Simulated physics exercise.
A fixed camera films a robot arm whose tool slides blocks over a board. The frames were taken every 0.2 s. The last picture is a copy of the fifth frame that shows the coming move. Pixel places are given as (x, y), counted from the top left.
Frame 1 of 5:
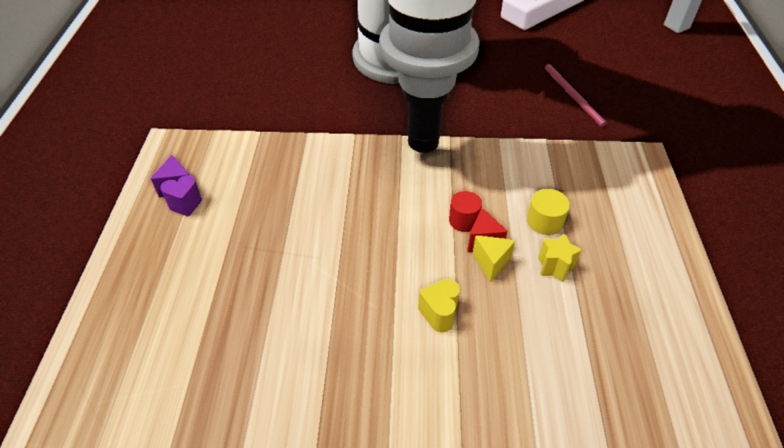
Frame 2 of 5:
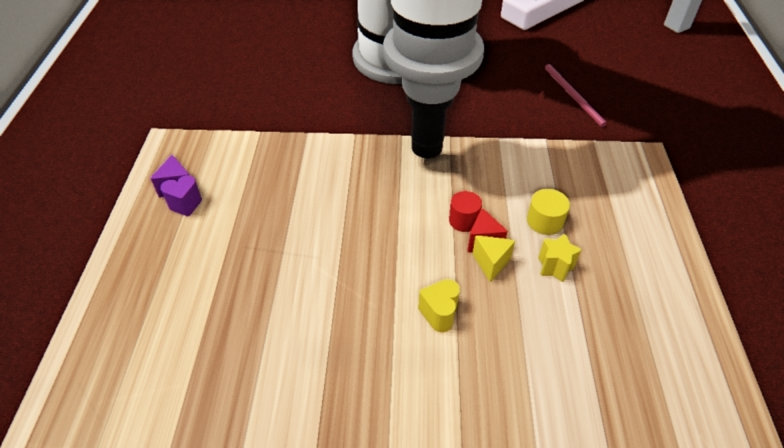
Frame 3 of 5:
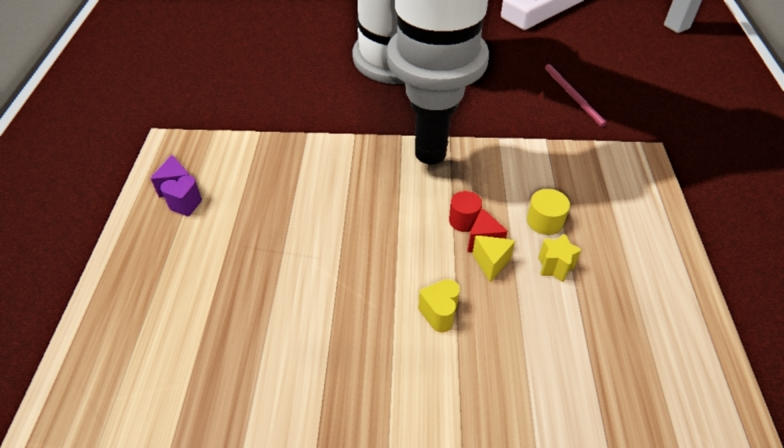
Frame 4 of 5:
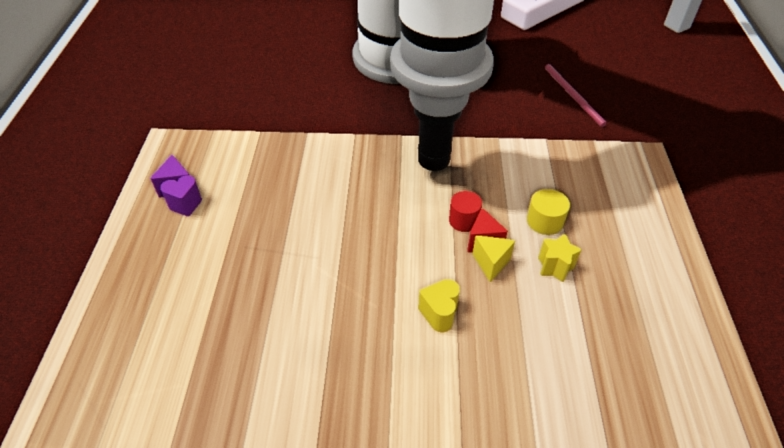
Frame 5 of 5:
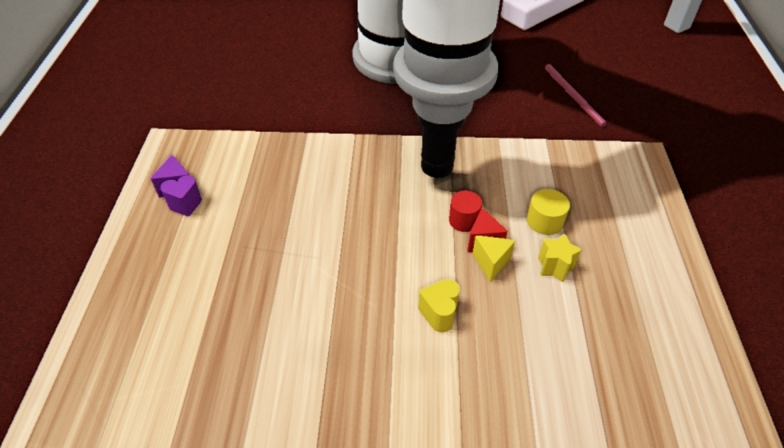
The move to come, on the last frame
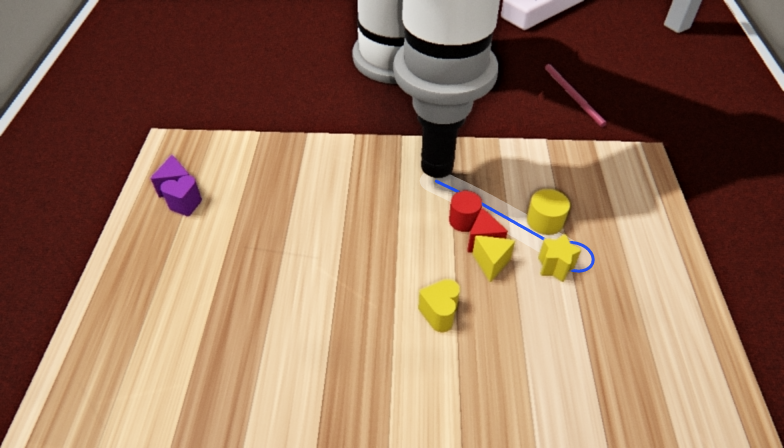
We see a robotic arm above a striped wooden board holding red, yellow and purple blocks. Its dark tip moves a short way toward the viewer and slightly right, nearing the red cylinder, while all the blocks stay still.
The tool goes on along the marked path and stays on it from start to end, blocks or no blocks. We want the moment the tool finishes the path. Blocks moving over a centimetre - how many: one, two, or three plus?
Two of them.
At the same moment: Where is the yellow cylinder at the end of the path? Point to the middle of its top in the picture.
The middle of its upper face will lie at (589, 210).
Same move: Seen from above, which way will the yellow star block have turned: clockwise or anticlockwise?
From the top: Clockwise.
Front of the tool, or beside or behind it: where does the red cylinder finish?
My guess is it ends up beside or behind the tool.
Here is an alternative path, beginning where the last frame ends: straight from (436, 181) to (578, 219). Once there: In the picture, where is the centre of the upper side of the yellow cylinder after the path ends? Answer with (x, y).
Final place: (595, 228).
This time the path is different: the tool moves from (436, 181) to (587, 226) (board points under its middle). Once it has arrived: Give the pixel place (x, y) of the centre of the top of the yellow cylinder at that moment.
Its top middle: (612, 234).
Path on the board, in a line from (436, 181) to (575, 257).
What follows on the original path. One third of the way, tool (484, 190); red cylinder (467, 204).
Two thirds of the way, tool (530, 216); red cylinder (467, 204); yellow cylinder (567, 206).
At the end, tool (580, 244); red cylinder (467, 204); red triangle in place; yellow cylinder (589, 210); yellow star block (572, 260), turned 45° clockwise.
